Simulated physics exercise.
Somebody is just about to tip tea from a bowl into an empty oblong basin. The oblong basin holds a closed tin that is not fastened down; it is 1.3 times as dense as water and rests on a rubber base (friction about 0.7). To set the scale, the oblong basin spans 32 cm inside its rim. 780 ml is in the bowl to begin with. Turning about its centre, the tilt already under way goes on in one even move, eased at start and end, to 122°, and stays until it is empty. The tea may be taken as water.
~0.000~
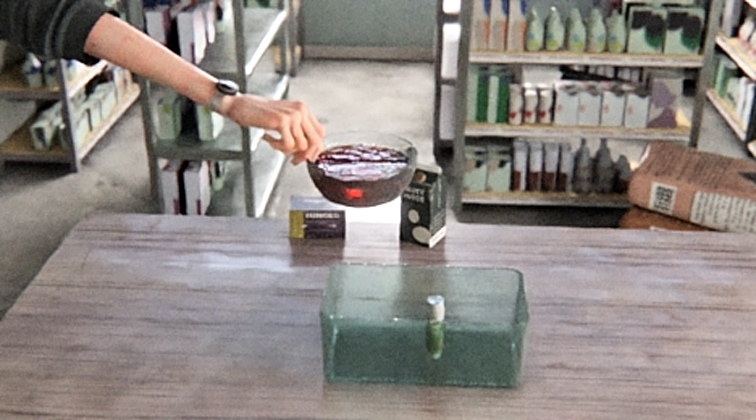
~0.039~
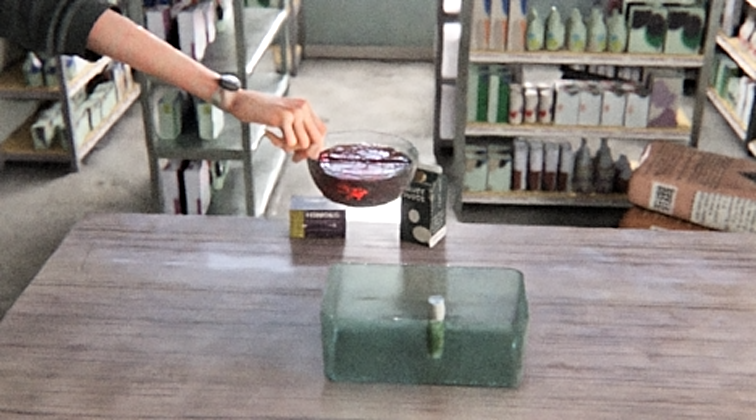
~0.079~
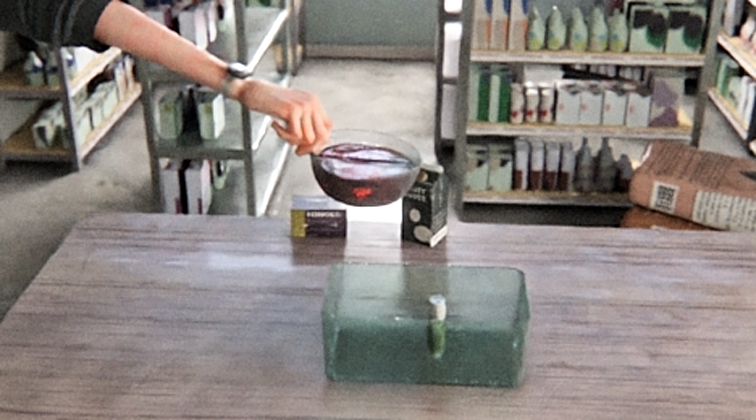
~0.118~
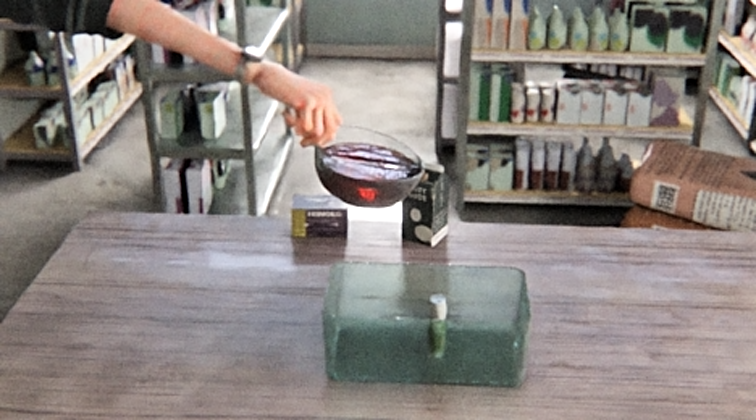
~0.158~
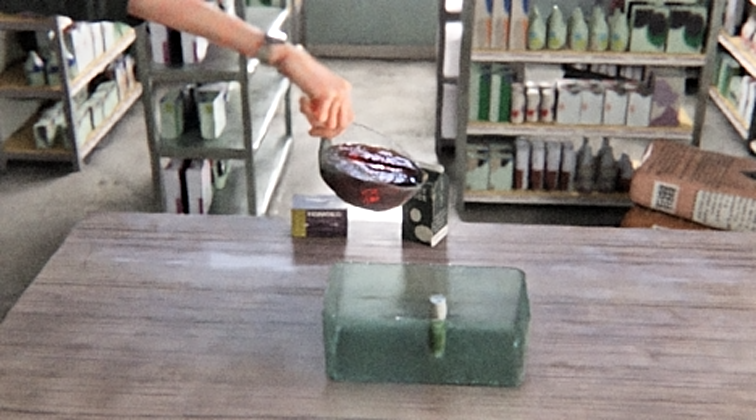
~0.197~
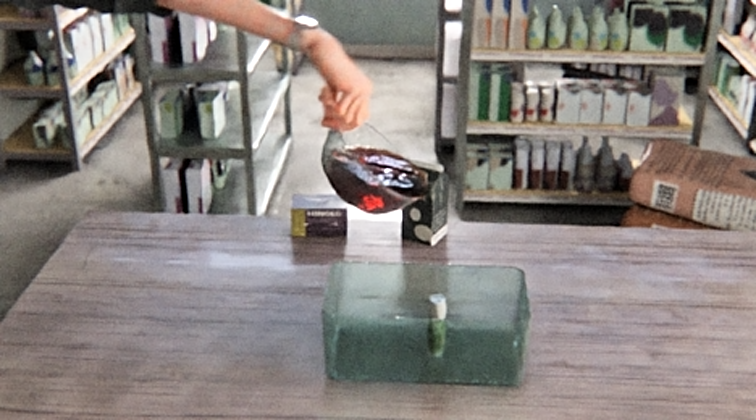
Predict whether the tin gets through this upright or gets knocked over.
Most probably it will stay balanced.
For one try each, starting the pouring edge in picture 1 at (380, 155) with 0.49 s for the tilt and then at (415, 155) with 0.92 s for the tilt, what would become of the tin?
Run one: It tumbles. Run two: It does not tip.
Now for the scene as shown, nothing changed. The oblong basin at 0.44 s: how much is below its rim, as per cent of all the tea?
44 %, give or take.
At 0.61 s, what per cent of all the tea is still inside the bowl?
Roughly 0 percent remains.
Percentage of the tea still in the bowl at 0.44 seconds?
Fraction remaining: Approx. 1 per cent.
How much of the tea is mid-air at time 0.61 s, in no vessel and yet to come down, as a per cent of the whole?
Around 12 percent of it is airborne.
Then, 0.44 s in, the tilt is 118° and 1 per cent is still to pour; the tin stands where it began.
Then, 0.61 s in, the tilt is 122° and 0 per cent is still to pour; the tin stands where it began.
Then, 0.79 s in, the tilt is 122° and 0 per cent is still to pour; the tin stands where it began.
Then, 0.99 s in, the tilt is 122° and 0 per cent is still to pour; the tin stands where it began.
Finally, the tin stands where it began.
